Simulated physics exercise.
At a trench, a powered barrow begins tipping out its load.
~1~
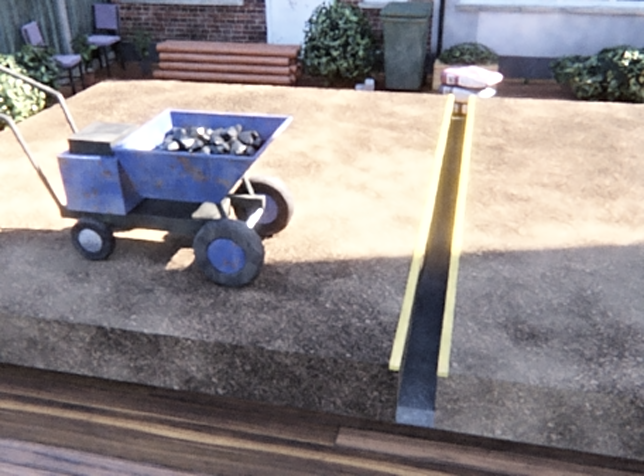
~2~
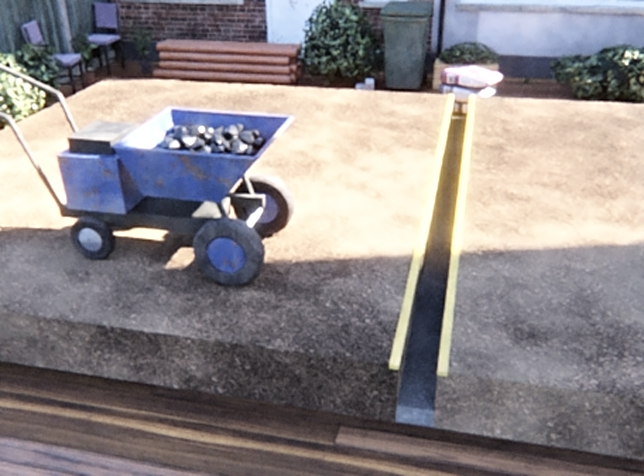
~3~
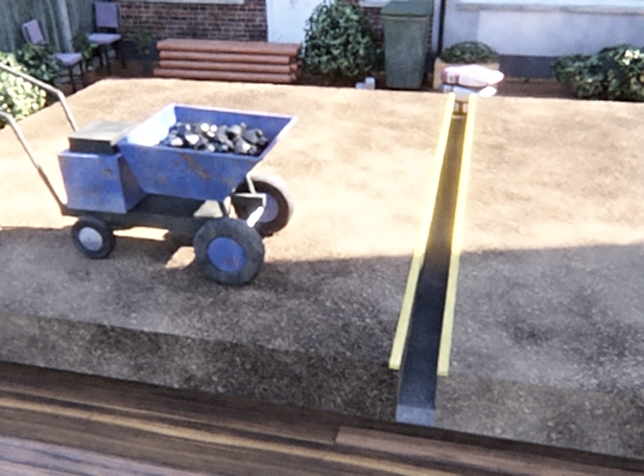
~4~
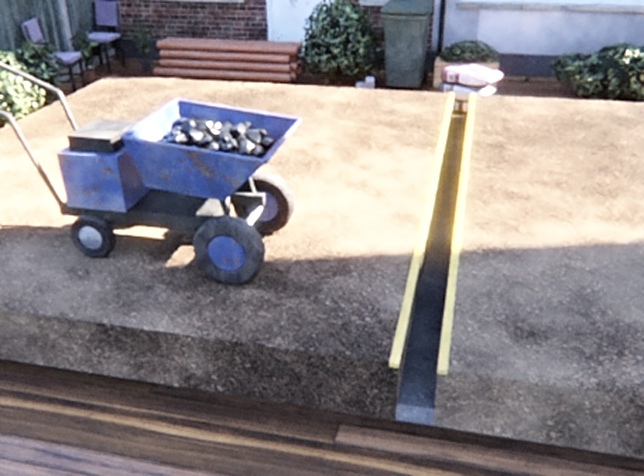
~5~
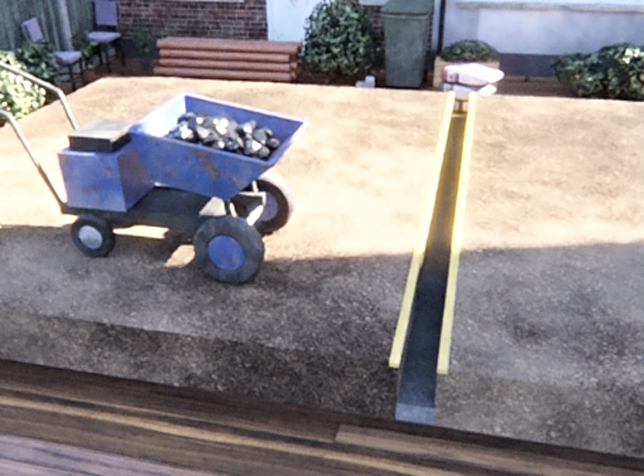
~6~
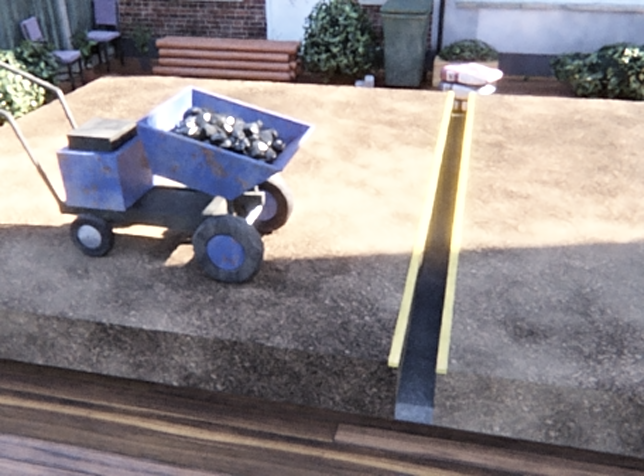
In a sunny back garden, a blue powered barrow stands still while its skip of dark lumps tilts slightly towards the right.
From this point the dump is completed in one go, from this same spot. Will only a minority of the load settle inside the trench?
The part in the trench is outweighed by the part outside.
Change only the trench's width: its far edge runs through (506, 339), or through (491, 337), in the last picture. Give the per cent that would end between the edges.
20 %, then 20 %.
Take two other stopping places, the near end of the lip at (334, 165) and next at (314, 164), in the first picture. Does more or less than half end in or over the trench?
From the first position beyond one half lands between the edges, from the second beyond one half.
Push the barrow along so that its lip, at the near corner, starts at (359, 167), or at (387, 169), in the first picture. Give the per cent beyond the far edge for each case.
First position: Some 70 percent; second position: Some 80 percent.
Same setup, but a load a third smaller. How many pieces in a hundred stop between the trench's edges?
Roughly 10 in a hundred.
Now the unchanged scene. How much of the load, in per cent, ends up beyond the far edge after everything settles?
My estimate is around 0 percent.
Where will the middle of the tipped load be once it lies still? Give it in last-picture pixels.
Resting centre, last frame: Roughly (384, 261).
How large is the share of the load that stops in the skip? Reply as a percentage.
I'd say close to 15 percent.
Soon after the last picture, skip tipped well over; all in the skip.
A little later, skip tipped steeply; most in the skip; a small part short of the trench; a stray few falling.
Later still, skip tipped right over; about a quarter in the skip; about two thirds short of the trench; about a quarter in or heaped over the trench; a stray few beyond it.
By the end, skip tipped right over; a small part in the skip; about two thirds short of the trench; about a quarter in or heaped over the trench; a stray few beyond it.
